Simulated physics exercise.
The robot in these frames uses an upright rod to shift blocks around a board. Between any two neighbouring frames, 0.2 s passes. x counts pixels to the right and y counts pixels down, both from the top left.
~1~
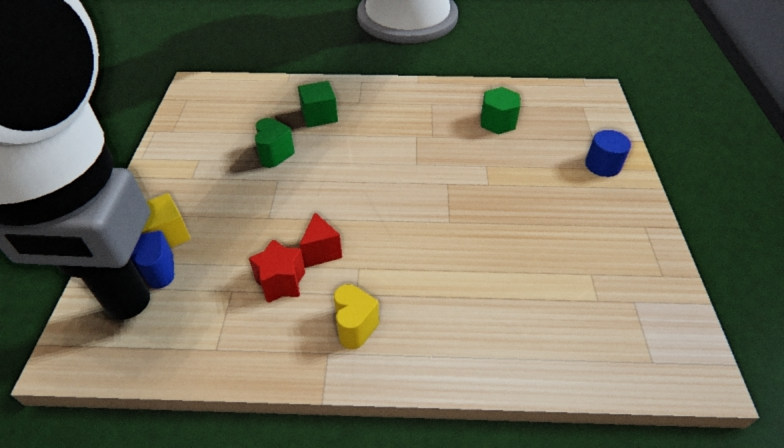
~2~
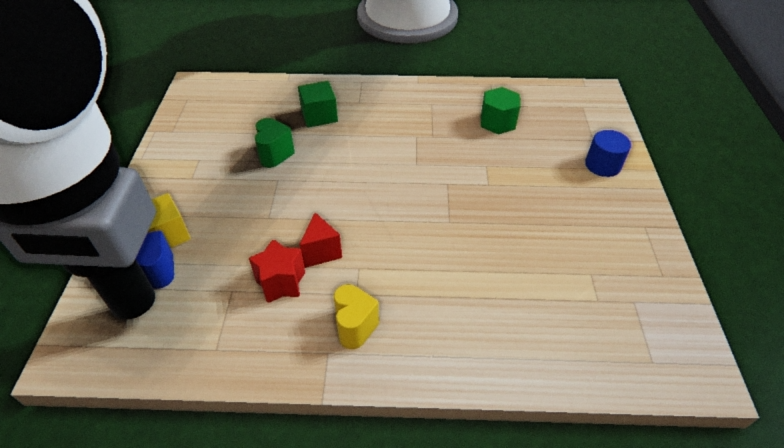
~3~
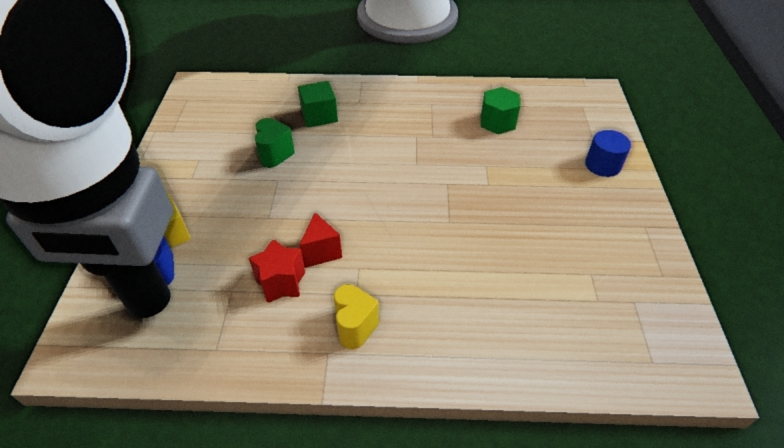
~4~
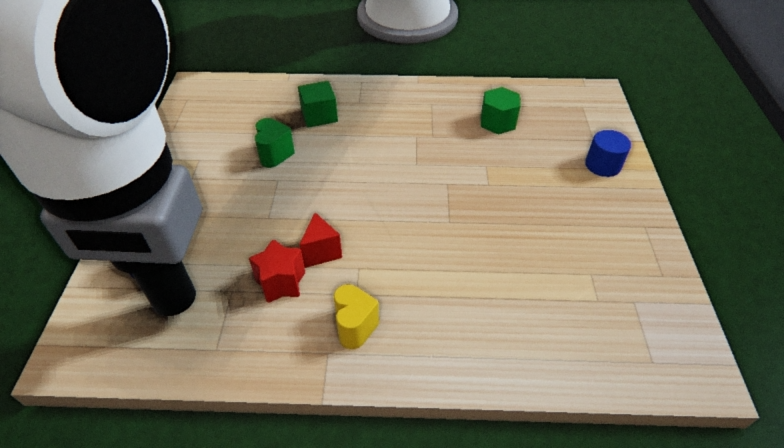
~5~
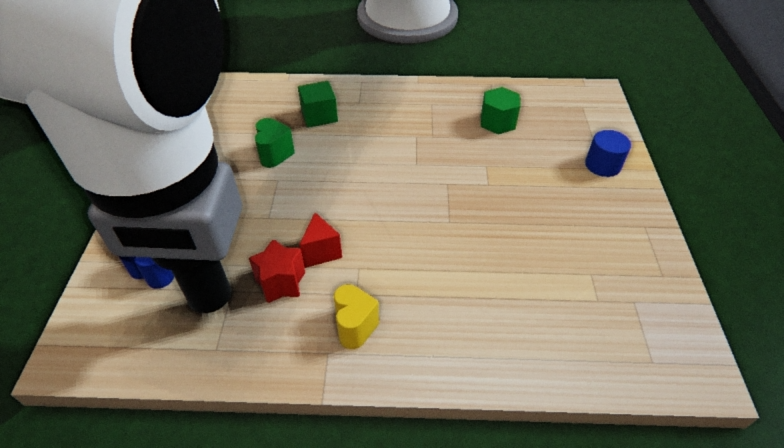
A robot arm slides its black rod rightward across the board while the blocks stay still.
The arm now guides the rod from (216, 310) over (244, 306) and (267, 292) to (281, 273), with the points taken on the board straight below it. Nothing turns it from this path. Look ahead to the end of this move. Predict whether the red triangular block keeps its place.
It does get moved.
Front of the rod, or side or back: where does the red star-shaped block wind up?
Prediction: Still leading.
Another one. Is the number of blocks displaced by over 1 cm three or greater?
That would be a no.
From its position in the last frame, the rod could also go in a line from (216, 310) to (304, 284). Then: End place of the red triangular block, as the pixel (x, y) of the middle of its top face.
The middle of its top is at (344, 211).
On the path given first. Halfway along, rod at (252, 286); red star-shaped block at (283, 255), turned 10° anticlockwise; red triangular block at (322, 226).
At the end, rod at (278, 258); blue heart block still; red star-shaped block at (310, 232); red triangular block at (338, 211), turned 25° clockwise.
